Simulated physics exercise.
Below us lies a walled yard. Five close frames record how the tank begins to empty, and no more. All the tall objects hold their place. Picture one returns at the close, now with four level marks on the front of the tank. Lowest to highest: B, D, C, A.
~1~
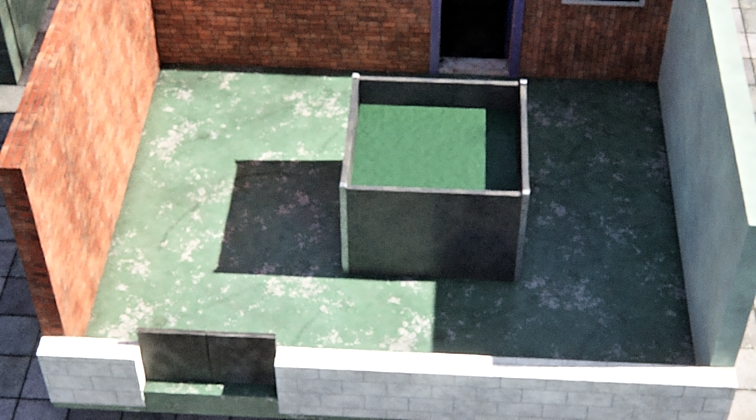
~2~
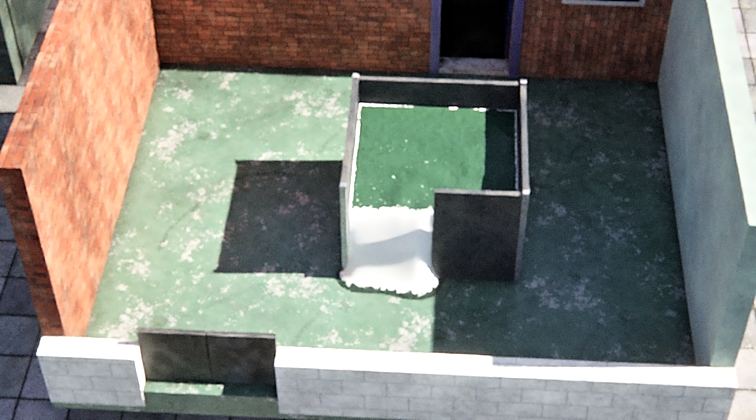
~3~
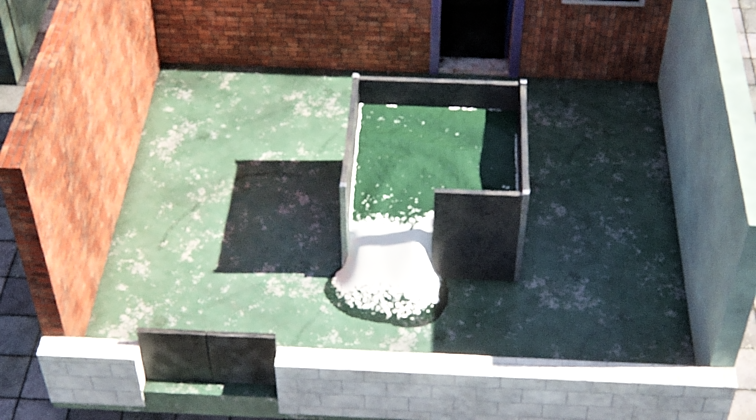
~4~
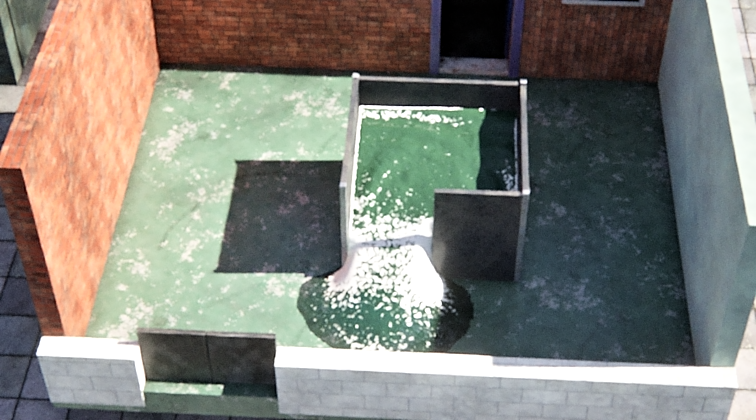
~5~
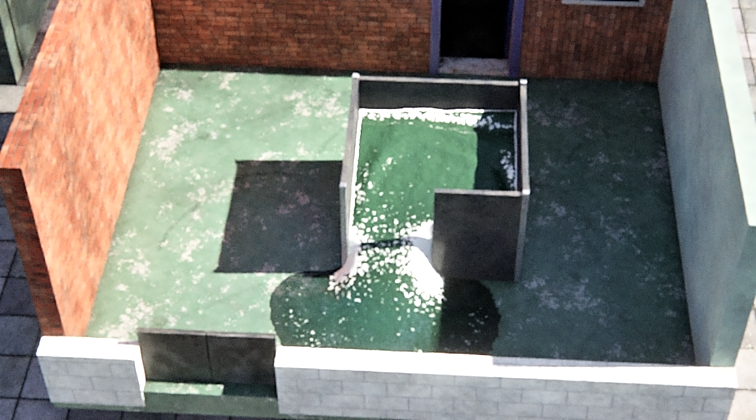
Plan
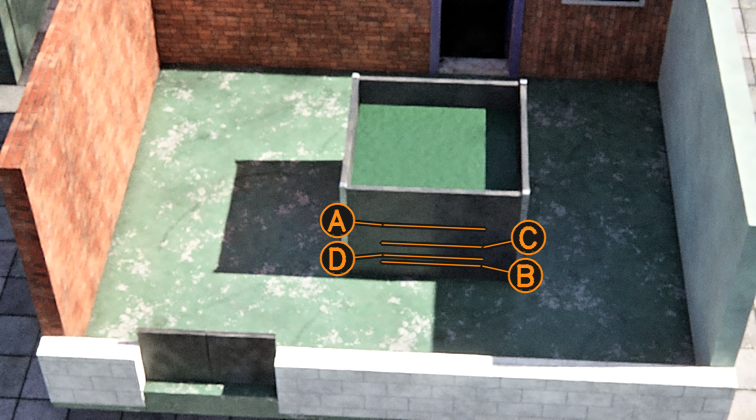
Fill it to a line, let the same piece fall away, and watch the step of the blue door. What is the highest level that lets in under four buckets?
Line C just does it.
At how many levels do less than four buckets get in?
Three of the four.
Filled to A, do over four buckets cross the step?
Yes.
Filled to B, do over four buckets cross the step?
No, not at all.
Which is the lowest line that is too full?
That would be A.
On the marked copy, A at (433, 227); B at (431, 263); C at (432, 245); D at (432, 257); from the bottom up B, D, C, A.
With A, about 10 bucketfuls get in.
With B, nothing gets over.
With C, a bucket or two gets in.
With D, nothing gets over.
